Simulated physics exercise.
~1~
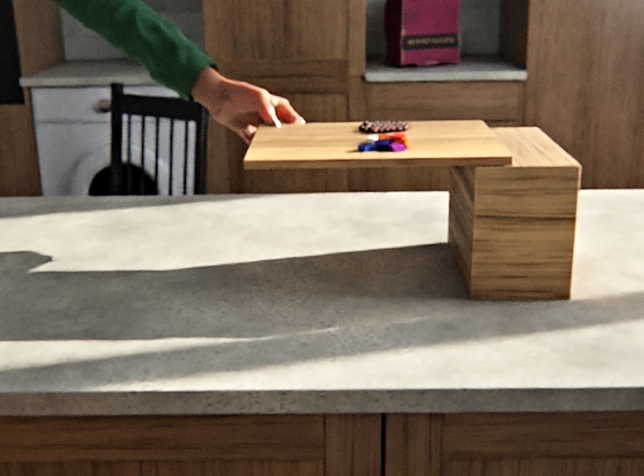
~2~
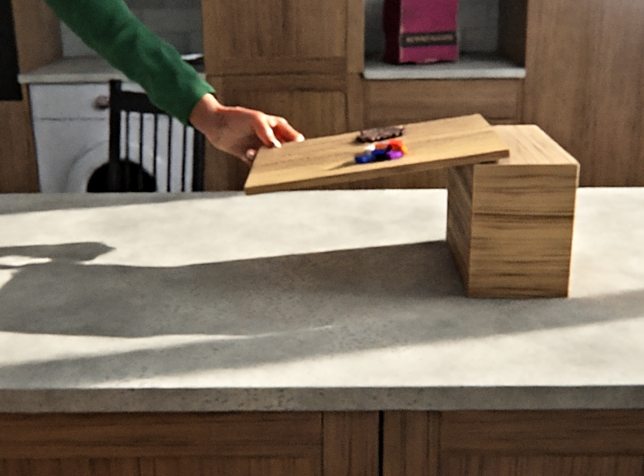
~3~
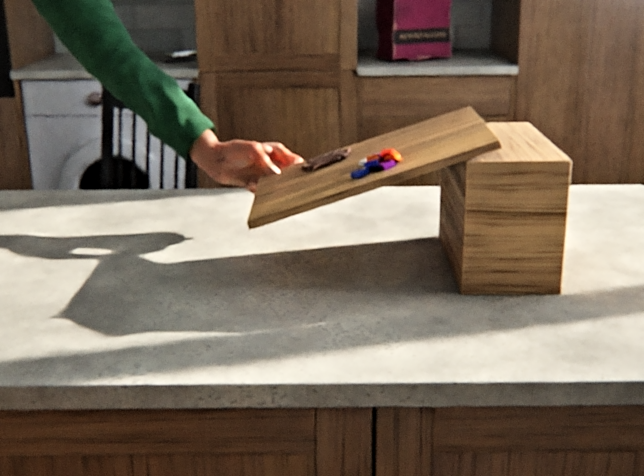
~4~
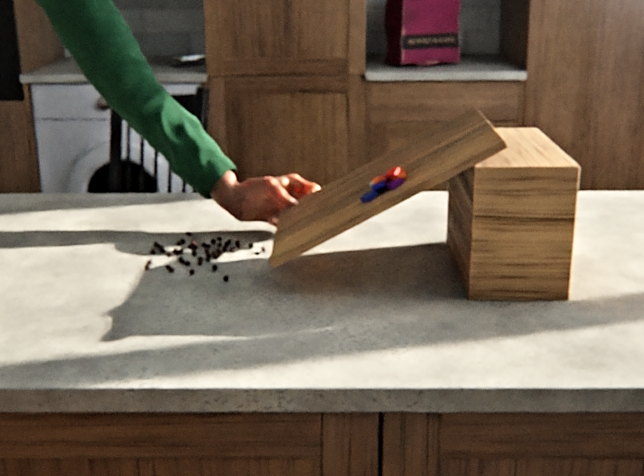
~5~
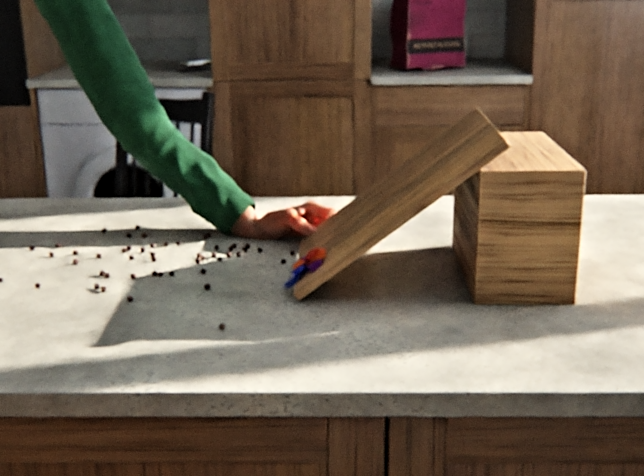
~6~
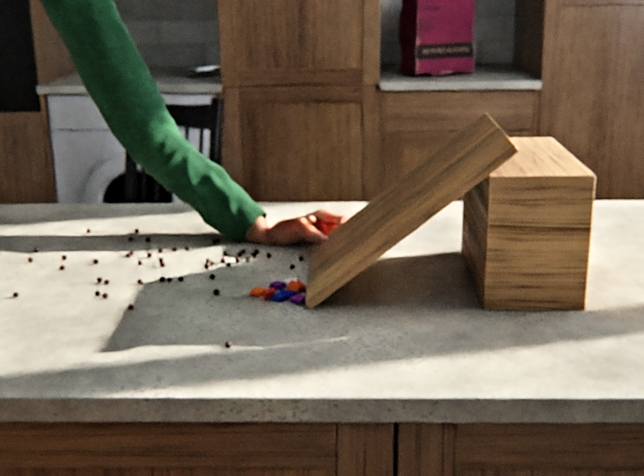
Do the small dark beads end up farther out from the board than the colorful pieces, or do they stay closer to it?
The dark beads end up farther out, scattered across the counter to the left, while the colorful pieces mostly gather at the foot of the board.
A wooden board resting on a block was tilted down to the left by a hand in a green sleeve, spilling small dark beads widely across the counter before the colorful pieces slid down and ended bunched at its foot.
